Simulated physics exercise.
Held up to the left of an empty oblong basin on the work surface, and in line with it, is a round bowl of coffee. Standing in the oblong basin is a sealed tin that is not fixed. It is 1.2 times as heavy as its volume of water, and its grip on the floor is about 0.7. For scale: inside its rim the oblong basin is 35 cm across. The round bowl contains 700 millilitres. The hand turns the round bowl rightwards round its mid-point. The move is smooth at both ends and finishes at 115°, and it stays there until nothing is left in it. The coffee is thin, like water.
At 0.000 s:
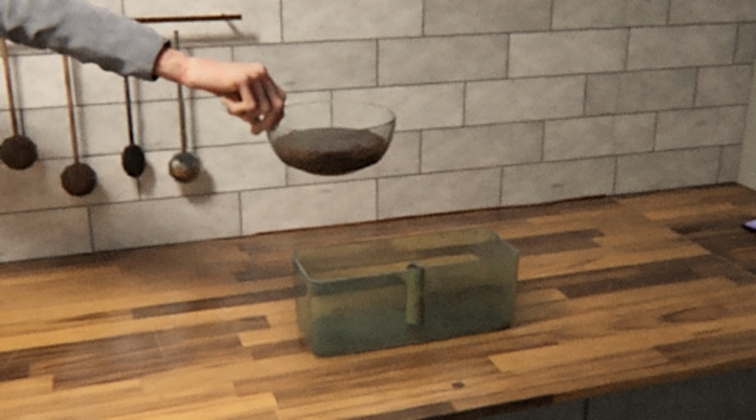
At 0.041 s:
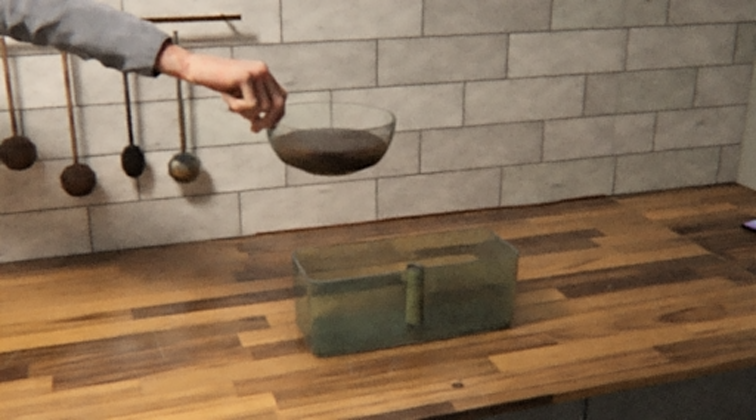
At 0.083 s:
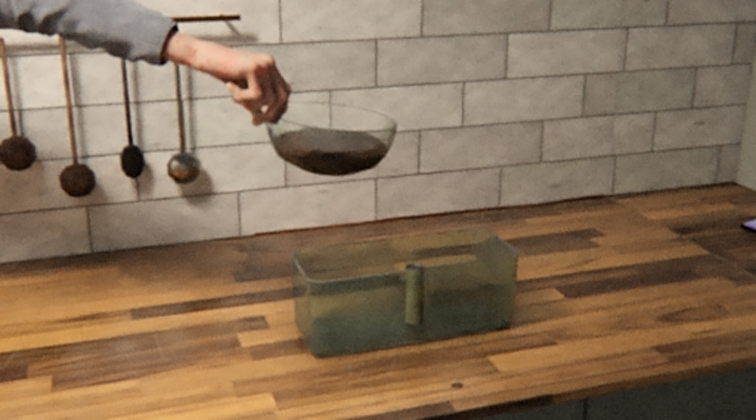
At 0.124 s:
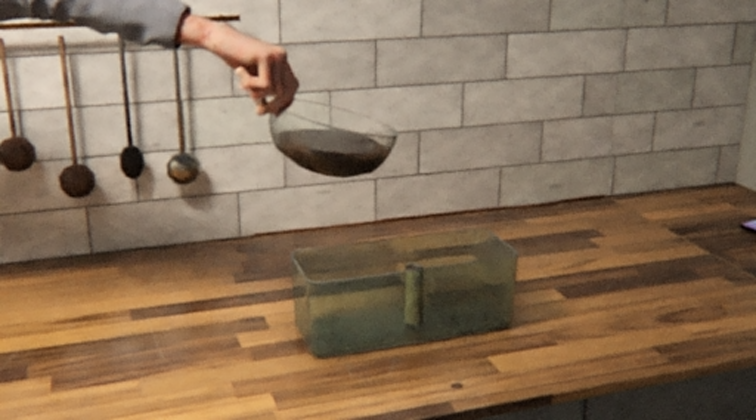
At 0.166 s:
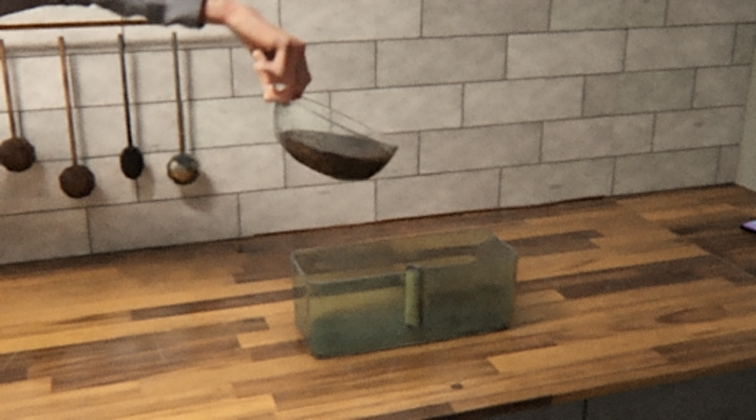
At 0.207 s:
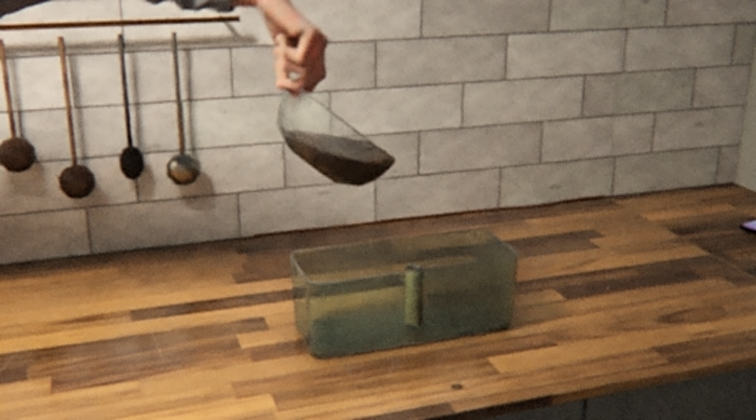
A kitchen counter of striped brown wood runs before a pale brick-tiled wall, seen from slightly above by a still camera. Utensils hang at left, a greenish see-through oblong basin stands on the counter, and a hand in a grey sleeve holds a clear round bowl of dark coffee above it. The hand rises and moves rightwards, tilting the bowl slightly, then steeply, to the right.
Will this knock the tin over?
Here's my call: It tips.
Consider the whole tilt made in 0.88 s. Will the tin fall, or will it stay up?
Well, the tin simply holds firm.
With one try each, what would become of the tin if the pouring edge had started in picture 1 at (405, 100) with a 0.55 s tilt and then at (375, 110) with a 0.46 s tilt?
In the first try it remains standing; in the second it comes down.
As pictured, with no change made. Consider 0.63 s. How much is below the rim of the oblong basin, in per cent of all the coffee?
I reckon close to 96 per cent.
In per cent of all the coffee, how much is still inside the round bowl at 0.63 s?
I'd say some 0 per cent remains.
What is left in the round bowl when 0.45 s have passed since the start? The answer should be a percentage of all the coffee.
Still held: Roughly 2 % of the total.
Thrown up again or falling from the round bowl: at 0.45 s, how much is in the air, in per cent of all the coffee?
Estimate: About 62 % of all of it.
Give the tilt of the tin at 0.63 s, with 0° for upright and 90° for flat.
Roughly 5°.
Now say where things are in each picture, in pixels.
In the first picture, tilt 0°; pouring edge (391, 112); surface from (273, 145) to (384, 136); the oblong basin's rim runs from (300, 267) to (504, 242); the tin's top is at (416, 269).
In the second picture, tilt 2°; pouring edge (392, 115); surface from (273, 144) to (383, 137).
In the third picture, tilt 7°; pouring edge (393, 121); surface from (273, 141) to (383, 140).
In the fourth picture, tilt 15°; pouring edge (393, 130); surface from (274, 138) to (384, 143).
In the fifth picture, tilt 27°; pouring edge (393, 144); surface from (277, 136) to (383, 148).
In the sixth picture, tilt 39°; pouring edge (390, 158); surface from (283, 133) to (386, 150).
After 0.45 s the tilt is 110° and 2 per cent is still to pour; the tin stands where it began.
After 0.63 s the tilt is 115° and 0 per cent is still to pour; the tin leans 7°.
After 0.82 s the tilt is 115° and 0 per cent is still to pour; the tin leans 50°.
After 1.02 s the tilt is 115° and 0 per cent is still to pour; the tin lies on its side.
In the end the tin lies on its side.
